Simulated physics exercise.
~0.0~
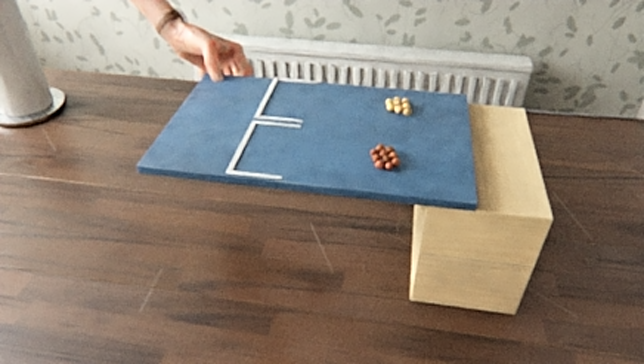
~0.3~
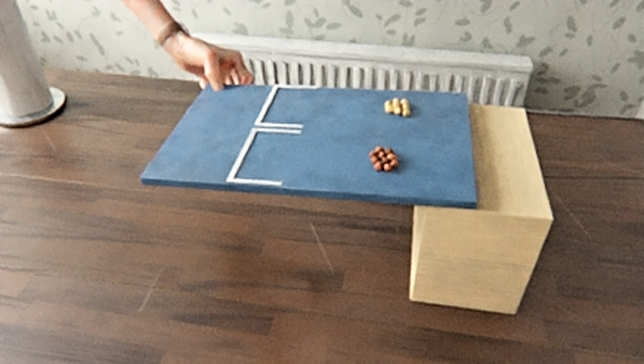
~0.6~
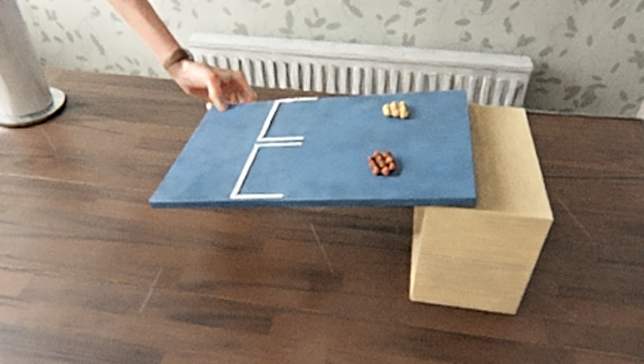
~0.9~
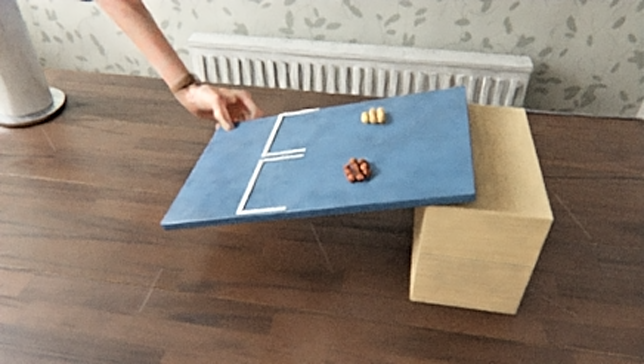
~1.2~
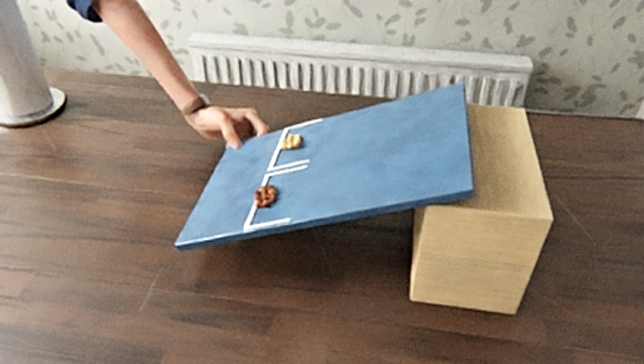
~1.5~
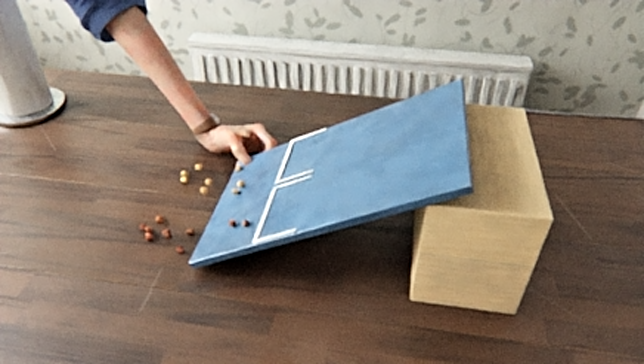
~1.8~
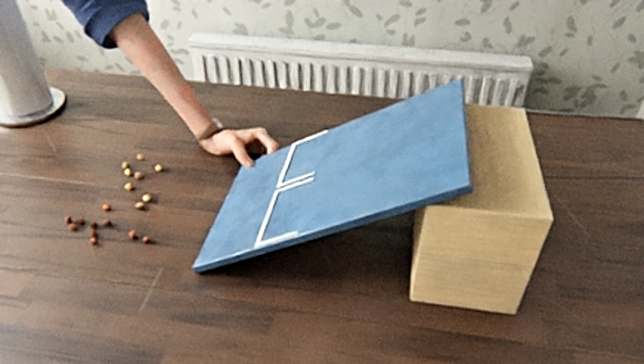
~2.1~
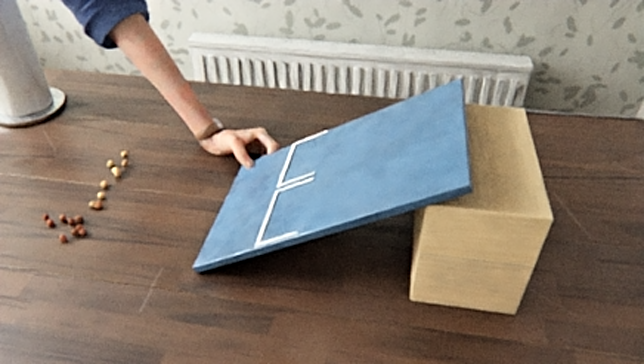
A blue board with white fence-like strips slants more and more steeply above a dark wooden table, seen from slightly above by a still camera. Its right end rests on a pale wooden block, while a hand holds the far left side, with a white radiator and leaf-patterned wall behind. A reddish-brown heap sits nearer and a yellowish heap farther back, both right of the strips. As the hand lowers the left end, both heaps slide left, pass the strips and scatter off the board. The board settles as a ramp, and the small pieces lie spread on the table at left.
